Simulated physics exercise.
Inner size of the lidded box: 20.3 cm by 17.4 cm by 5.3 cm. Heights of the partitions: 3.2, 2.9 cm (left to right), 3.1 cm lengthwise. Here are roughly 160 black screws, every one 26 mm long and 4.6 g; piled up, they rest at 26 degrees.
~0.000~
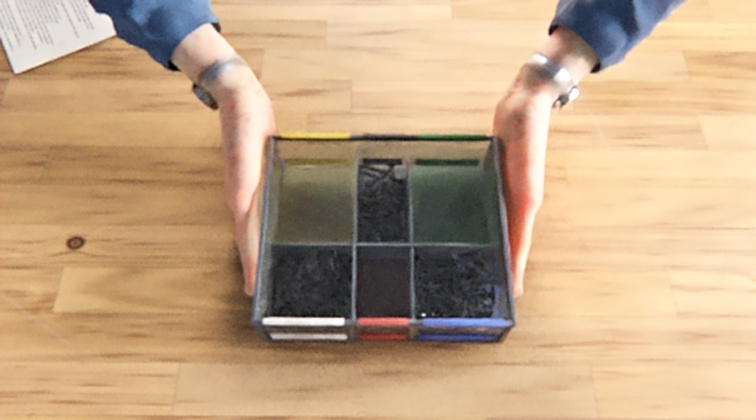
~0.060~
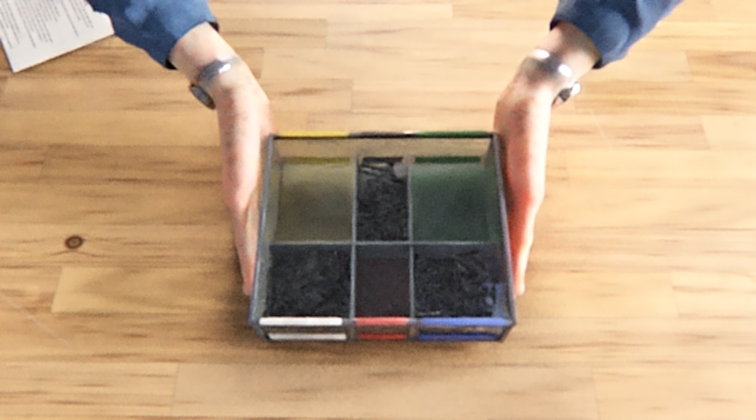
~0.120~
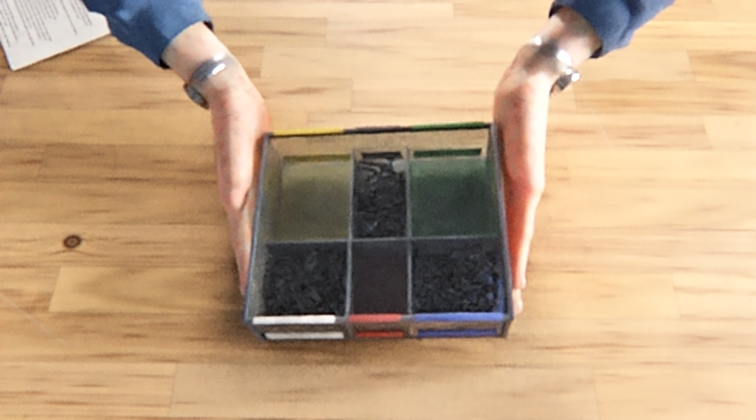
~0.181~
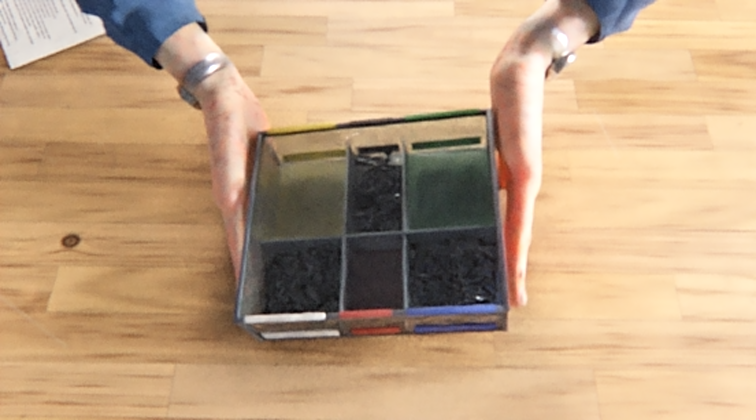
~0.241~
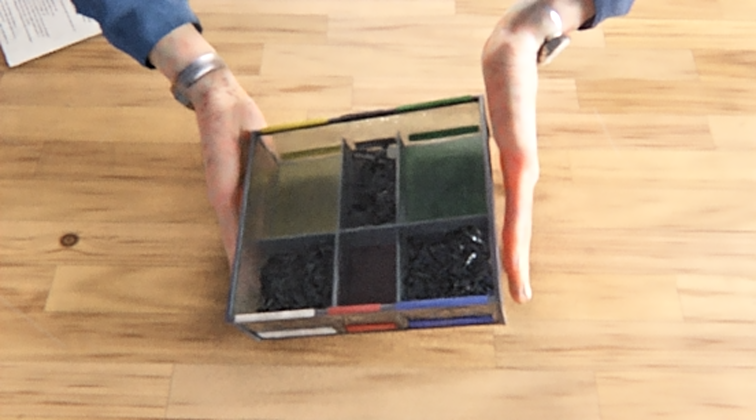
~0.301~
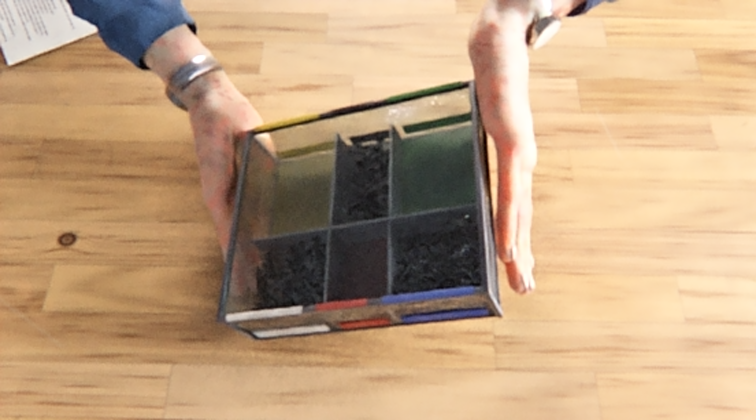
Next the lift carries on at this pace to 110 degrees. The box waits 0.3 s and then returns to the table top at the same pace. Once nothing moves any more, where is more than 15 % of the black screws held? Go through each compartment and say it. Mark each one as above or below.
Marked: Red below; blue below; green below; yellow above; white above; black below.
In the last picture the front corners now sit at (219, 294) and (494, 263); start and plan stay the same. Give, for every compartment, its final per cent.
Red 0, blue 0, green 0, yellow 60, white 30, black 10.
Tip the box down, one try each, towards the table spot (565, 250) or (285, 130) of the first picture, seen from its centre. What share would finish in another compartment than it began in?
First try: About 60 percent; second try: About 55 percent.
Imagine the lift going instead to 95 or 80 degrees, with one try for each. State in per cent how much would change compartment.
Some 40 and 20 per cent.
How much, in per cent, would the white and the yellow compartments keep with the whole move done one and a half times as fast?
In per cent, white gets 65 and yellow gets 35.
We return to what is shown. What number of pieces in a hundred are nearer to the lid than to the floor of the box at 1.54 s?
I'd say around 70 percent of the pieces.
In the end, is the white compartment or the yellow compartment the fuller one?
White comes out ahead.
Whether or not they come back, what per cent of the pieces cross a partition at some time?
Estimate: Around 60 %.
Then, at 1.54 s, tilt 110 degrees; yellow 35 %, white 65 %.
After 2.37 s, tilt 55 degrees; yellow 40 %, white 60 %.
Then, at 3.21 s, tilt 0 degrees; yellow 40 %, white 60 %.
At rest (3.6 s), red 0 %, blue 0 %, green 0 %, yellow 40 %, white 60 %, black 0 %.
